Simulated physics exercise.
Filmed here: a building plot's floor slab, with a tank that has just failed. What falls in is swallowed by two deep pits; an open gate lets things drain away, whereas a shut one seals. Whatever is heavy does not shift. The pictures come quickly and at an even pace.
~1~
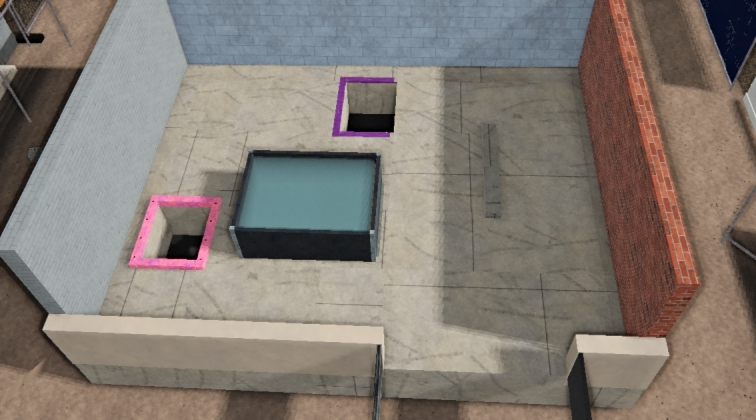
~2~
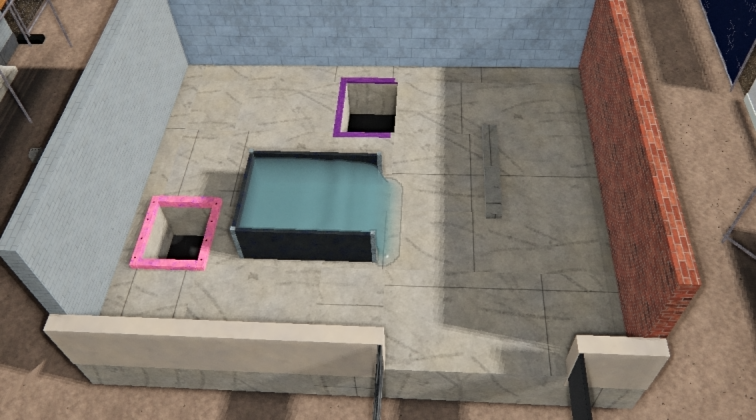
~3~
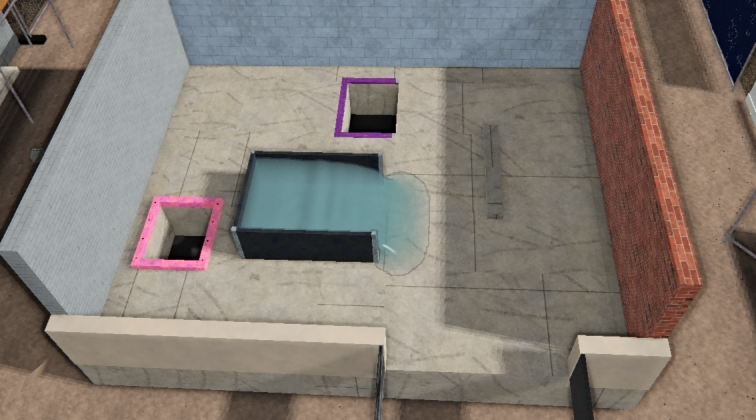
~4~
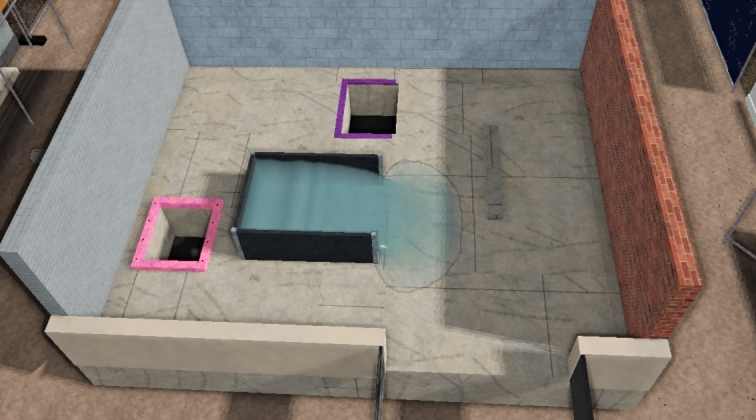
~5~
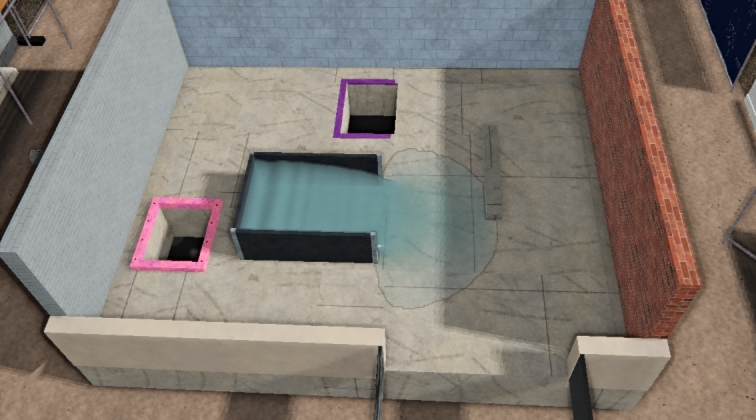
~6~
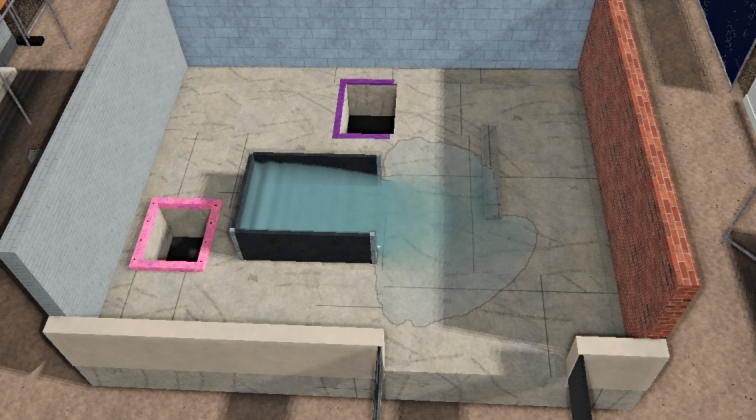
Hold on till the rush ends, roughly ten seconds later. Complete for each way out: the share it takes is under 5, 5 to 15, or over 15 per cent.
Completed: For the gate it is over 15 per cent; for the pink pit it is under 5 per cent; for the purple pit it is over 15 per cent.
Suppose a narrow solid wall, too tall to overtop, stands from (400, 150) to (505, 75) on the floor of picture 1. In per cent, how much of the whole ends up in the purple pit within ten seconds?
Purple: About 4 %.
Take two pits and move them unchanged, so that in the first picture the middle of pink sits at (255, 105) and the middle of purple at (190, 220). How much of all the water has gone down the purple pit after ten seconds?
Share, purple pit, approx.: 2 in a hundred.
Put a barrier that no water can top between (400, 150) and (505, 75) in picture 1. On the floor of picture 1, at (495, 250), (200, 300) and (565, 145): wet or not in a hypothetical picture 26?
Taken in turn, the three points are soaked, unsoaked and soaked.
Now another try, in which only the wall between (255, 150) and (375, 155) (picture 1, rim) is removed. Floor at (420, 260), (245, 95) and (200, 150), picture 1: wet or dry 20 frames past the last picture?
Note, points one to three: Unreached / reached and soaked / reached and soaked.
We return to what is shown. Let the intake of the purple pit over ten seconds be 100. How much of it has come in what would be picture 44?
Estimated share: About 30 %.
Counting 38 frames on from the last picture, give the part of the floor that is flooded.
It works out to about 60 in a hundred.
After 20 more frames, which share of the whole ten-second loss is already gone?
By then, close to 15 % of it.
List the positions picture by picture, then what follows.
The first picture shows still water in the tank at (309, 193).
In the second picture, the front is at (385, 180), out from the gap at (375, 211).
In the third picture, water pours out at (377, 214) and has run to (409, 178).
In the fourth picture, water pours out at (377, 216) and has run to (431, 171).
In the fifth picture, water pours out at (376, 216) and has run to (482, 189).
In the sixth picture, the front is at (531, 232), out from the gap at (375, 216).
A moment on, water covers 30 % of the floor; the gate 0 %, the pink pit 0 %, the purple pit 0 %.
Next, water covers 40 % of the floor; the gate 1 %, the pink pit 0 %, the purple pit 0 %.
Then, water covers 45 % of the floor; the gate 5 %, the pink pit 0 %, the purple pit 1 %.
Later, water covers 60 % of the floor; the gate 14 %, the pink pit 0 %, the purple pit 6 %.
In the end, water covers 75 % of the floor; the gate 21 %, the pink pit 0 %, the purple pit 19 %.
